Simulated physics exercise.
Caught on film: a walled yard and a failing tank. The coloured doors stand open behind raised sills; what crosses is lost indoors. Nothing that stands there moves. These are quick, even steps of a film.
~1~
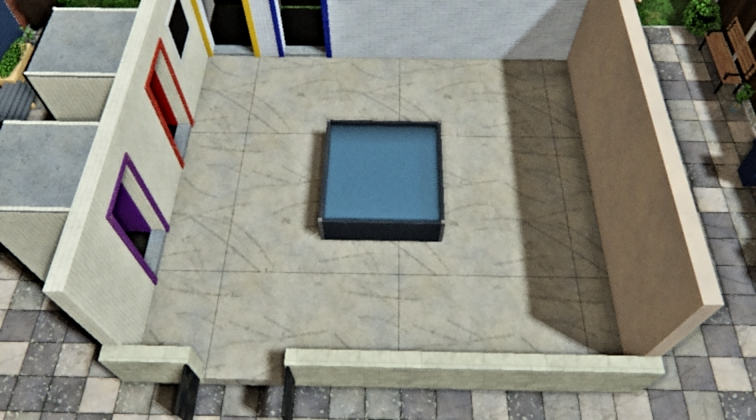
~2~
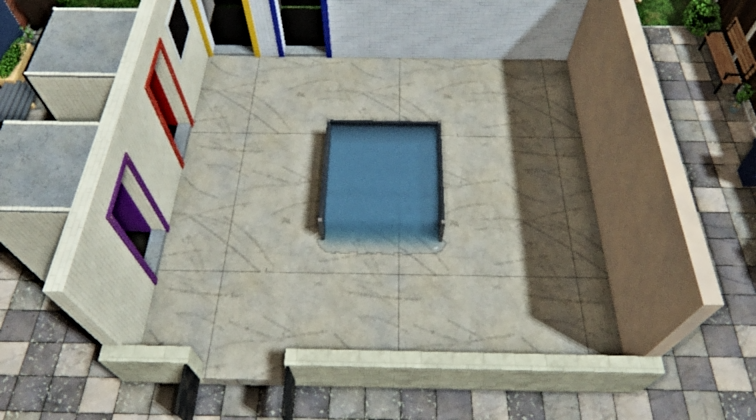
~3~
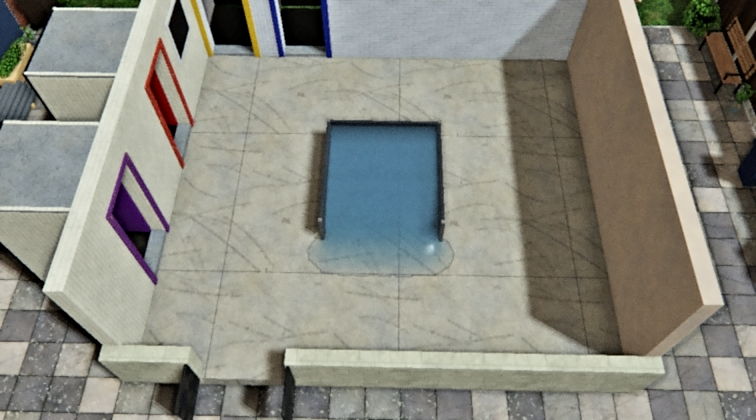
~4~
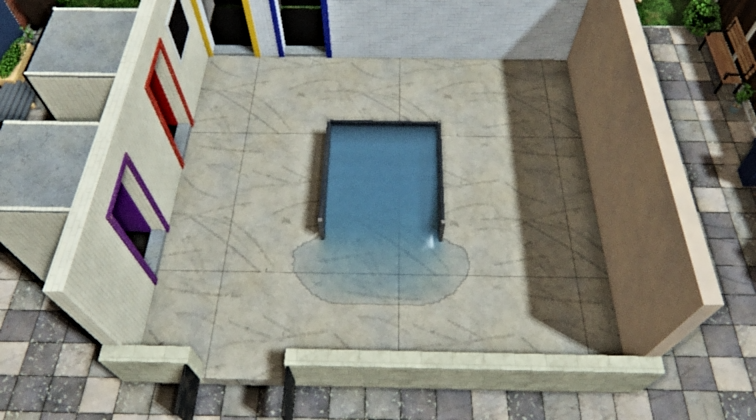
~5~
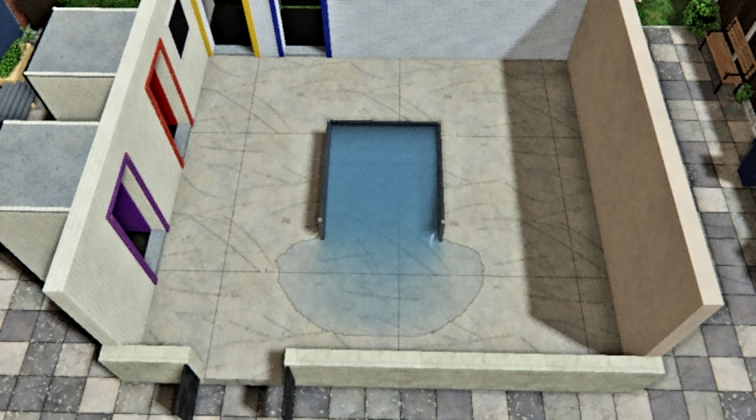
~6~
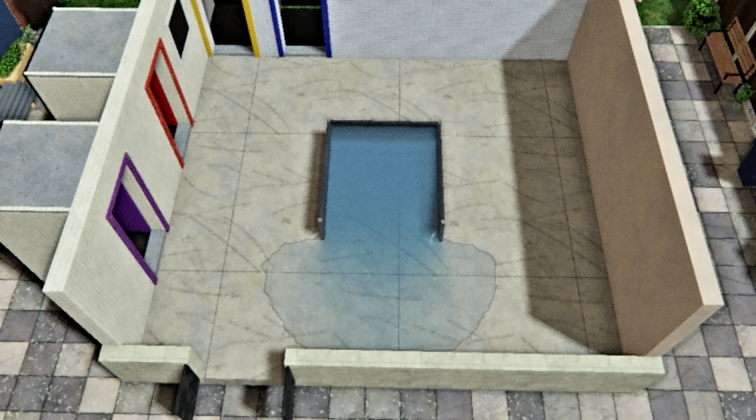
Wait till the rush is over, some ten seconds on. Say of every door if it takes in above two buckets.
The red door holds within the limit; the blue door holds within the limit; the yellow door holds within the limit; the purple door holds within the limit.
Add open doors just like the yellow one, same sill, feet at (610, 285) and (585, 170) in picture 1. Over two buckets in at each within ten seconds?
In turn: Lets more in, holds.
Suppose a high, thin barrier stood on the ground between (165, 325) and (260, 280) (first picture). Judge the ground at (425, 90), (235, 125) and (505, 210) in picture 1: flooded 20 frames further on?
One after the other: Clear, dry, not flooded.
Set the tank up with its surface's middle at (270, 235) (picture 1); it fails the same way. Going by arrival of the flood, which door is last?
That is the blue-painted one.
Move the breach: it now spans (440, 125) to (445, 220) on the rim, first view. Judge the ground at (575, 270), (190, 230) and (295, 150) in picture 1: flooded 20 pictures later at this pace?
In that order: Covered, no water, not flooded.
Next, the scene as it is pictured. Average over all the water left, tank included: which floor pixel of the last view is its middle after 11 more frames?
Around (385, 271).
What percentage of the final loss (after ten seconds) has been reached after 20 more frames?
Roughly 45 per cent.
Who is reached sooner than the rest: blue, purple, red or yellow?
First comes the door marked purple.
A moment on, water covers 20 % of the floor; the red door not reached, the blue door not reached, the yellow door not reached, the purple door not reached.
Next, water covers 25 % of the floor; the red door not reached, the blue door not reached, the yellow door not reached, the purple door not reached.
Then, water covers 35 % of the floor; the red door not reached, the blue door not reached, the yellow door not reached, the purple door wet at the sill, nothing in.
Later, water covers 70 % of the floor; the red door wet at the sill, nothing in, the blue door not reached, the yellow door not reached, the purple door wet at the sill, nothing in.
In the end, water covers 95 % of the floor; the red door wet at the sill, nothing in, the blue door wet at the sill, nothing in, the yellow door wet at the sill, nothing in, the purple door wet at the sill, nothing in.
